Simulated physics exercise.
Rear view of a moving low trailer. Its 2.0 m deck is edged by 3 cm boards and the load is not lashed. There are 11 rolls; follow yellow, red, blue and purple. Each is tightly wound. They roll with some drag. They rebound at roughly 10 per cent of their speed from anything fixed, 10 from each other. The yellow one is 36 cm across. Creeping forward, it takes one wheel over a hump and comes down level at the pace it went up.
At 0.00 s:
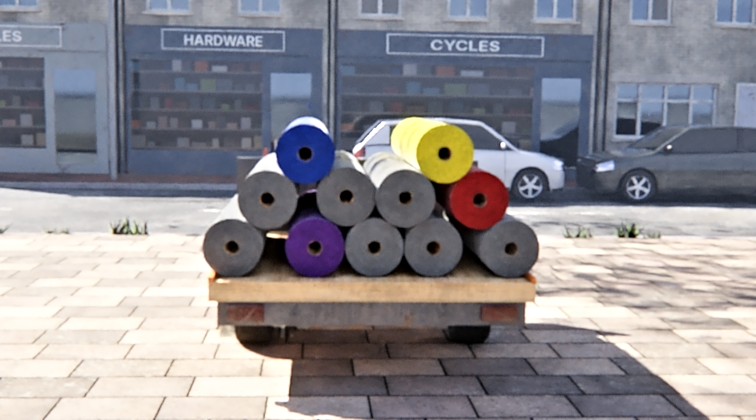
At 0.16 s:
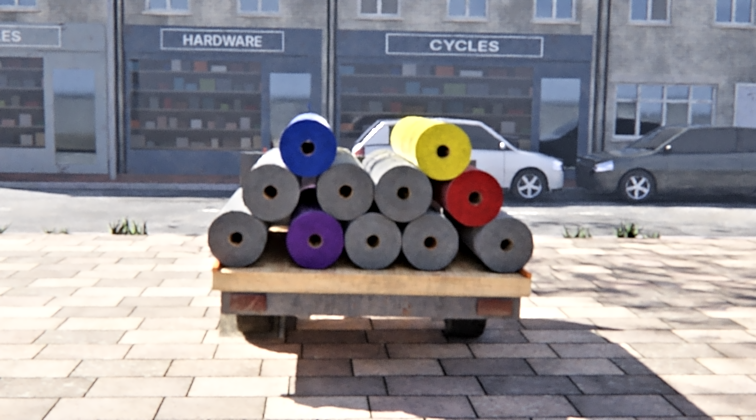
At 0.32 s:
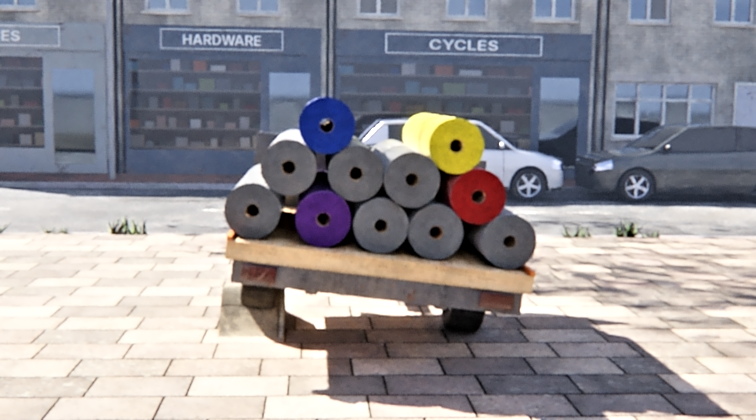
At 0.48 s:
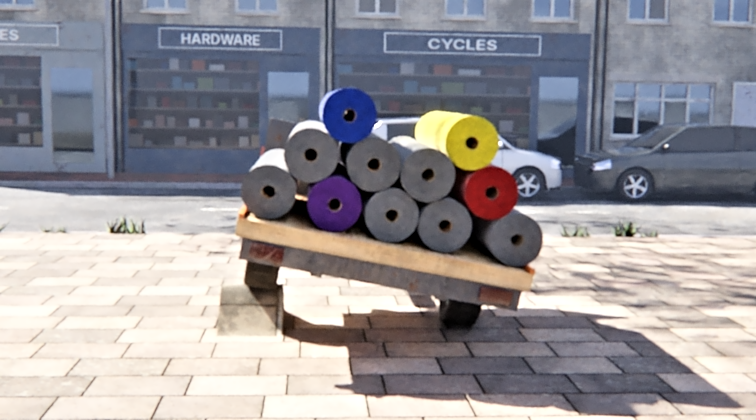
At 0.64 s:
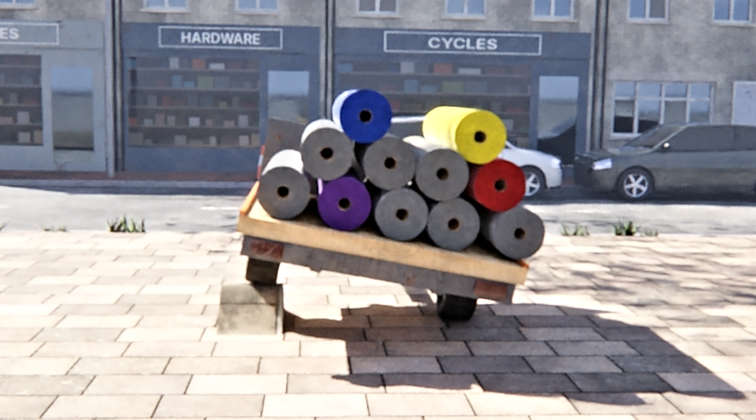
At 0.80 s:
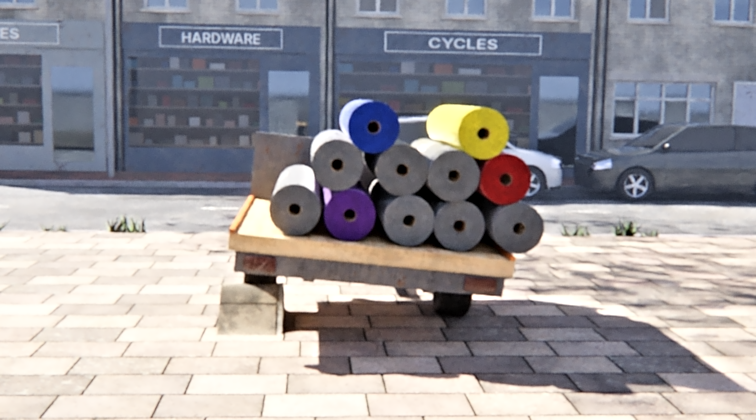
A low flatbed trailer stacked with grey rolls, plus a blue one upper left, yellow upper right, red below it and purple in the bottom row, is seen from behind on sunlit paving. Beyond it, two parked cars stand before hardware and cycles shops. The trailer's left side rises over a block, tilting the deck rightward as the rolls shift right, then partly lowers.
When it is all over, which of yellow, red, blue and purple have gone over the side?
Yellow ends on the ground, red ends on the ground, blue stays aboard, purple is still aboard.
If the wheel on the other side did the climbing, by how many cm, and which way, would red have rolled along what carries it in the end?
Some 20 cm rightwards.
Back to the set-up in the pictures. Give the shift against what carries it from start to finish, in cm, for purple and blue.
Purple 30, blue 70.
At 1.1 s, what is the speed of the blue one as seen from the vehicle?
About 0.3 m/s.
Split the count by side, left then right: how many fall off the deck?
On the left 2, on the right 3.
By 1.1 s, yellow is dropping off the right side; red is dropping off the right side; blue is up on others, 90 cm from the right edge, rolling left; purple is on the deck, 95 cm from the left edge; 3 gone from the deck.
By 1.3 s, yellow is dropping off the right side; red is dropping off the right side; blue is up on others, 100 cm from the right edge, rolling left; as before, purple; 3 gone from the deck.
Finally (4.4 s), yellow is down on the right; red is on the ground to the right; blue is on the deck, 20 cm from the left edge; purple is on the deck, 90 cm from the left edge; 5 gone from the deck.
